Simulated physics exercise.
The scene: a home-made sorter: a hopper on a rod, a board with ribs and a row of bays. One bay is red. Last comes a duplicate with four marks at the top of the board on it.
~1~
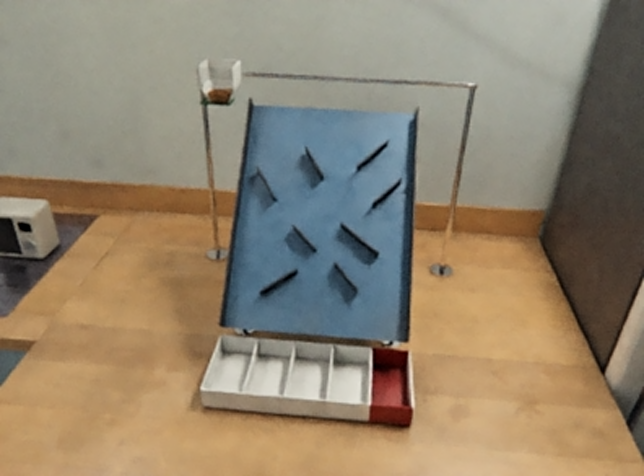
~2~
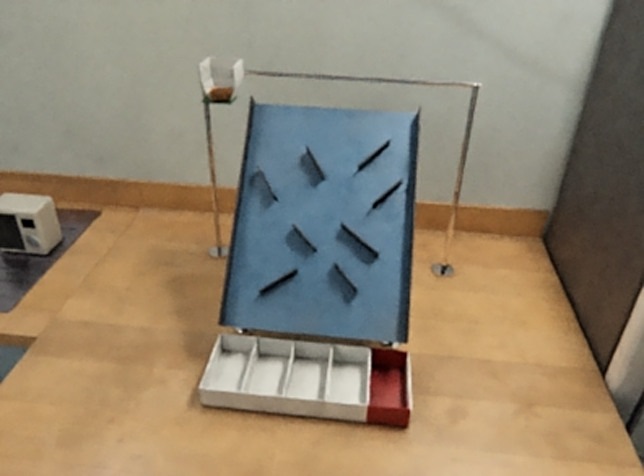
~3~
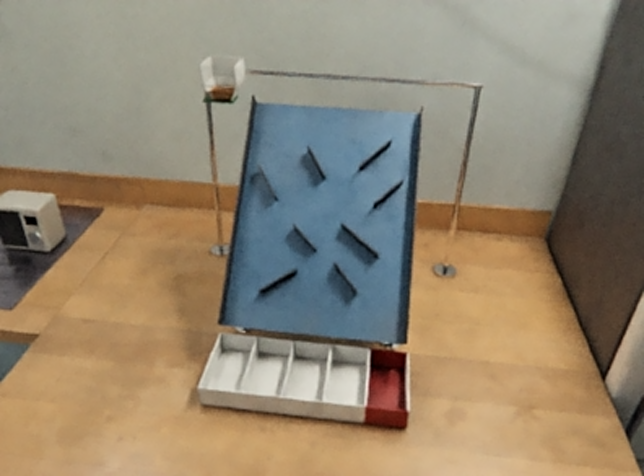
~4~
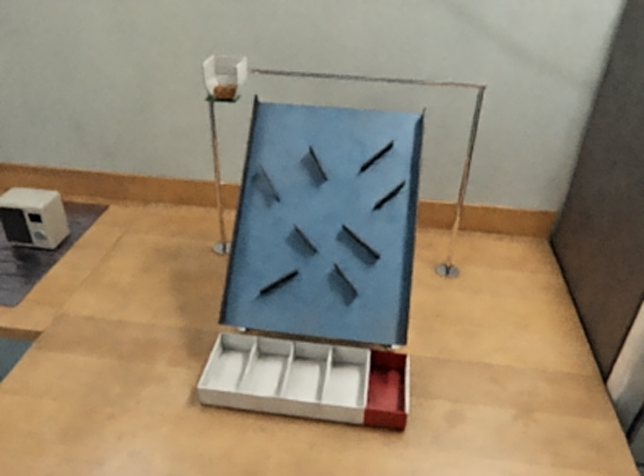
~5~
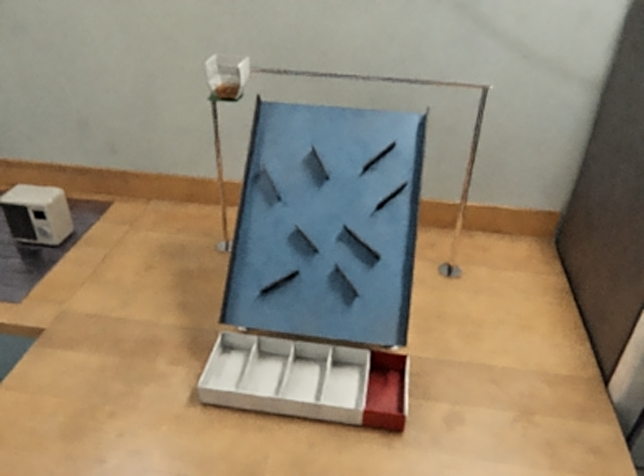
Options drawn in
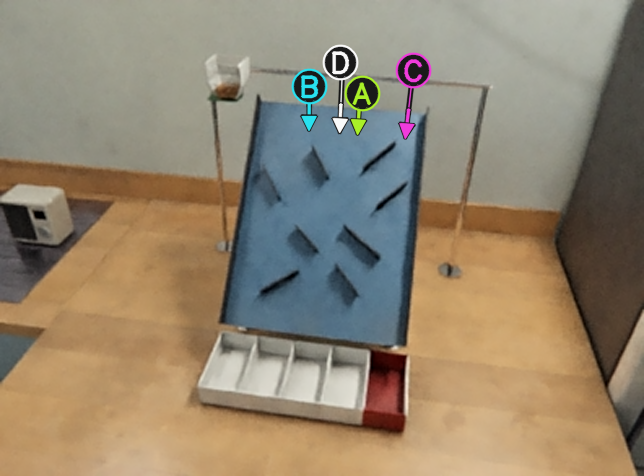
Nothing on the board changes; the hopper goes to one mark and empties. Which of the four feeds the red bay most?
Use mark C.
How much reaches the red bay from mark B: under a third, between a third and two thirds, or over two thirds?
Mark B gives under a third.
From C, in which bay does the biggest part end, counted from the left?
The fifth from the left.
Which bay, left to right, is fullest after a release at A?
It is the third one.
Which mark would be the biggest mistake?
It is B.
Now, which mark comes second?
That would be D.
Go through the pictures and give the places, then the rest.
The first picture shows hopper near (221, 94), roasted chickpeas, door shut.
The second picture shows ribs (307, 146) to (323, 175), (358, 166) to (389, 140), (257, 165) to (275, 197).
The third picture shows ribs (374, 204) to (403, 179), (293, 224) to (315, 249), (342, 224) to (379, 255).
The fourth picture shows ribs (259, 292) to (297, 269), (335, 263) to (357, 293).
The fifth picture shows red bay near (384, 419), number 5 of 5 from the left.
On the marked copy, mark A meets the board at (357, 129); mark B meets the board at (309, 125); mark C meets the board at (405, 133); mark D meets the board at (339, 127).
With A, close to a quarter in the red bay, close to two thirds in other bays, a small share outside the box.
With B, a small share in the red bay, the bulk in other bays, only a few outside the box.
With C, the bulk in the red bay, a small share in other bays, a small share outside the box.
With D, close to two thirds in the red bay, close to a third in other bays, only a few outside the box.
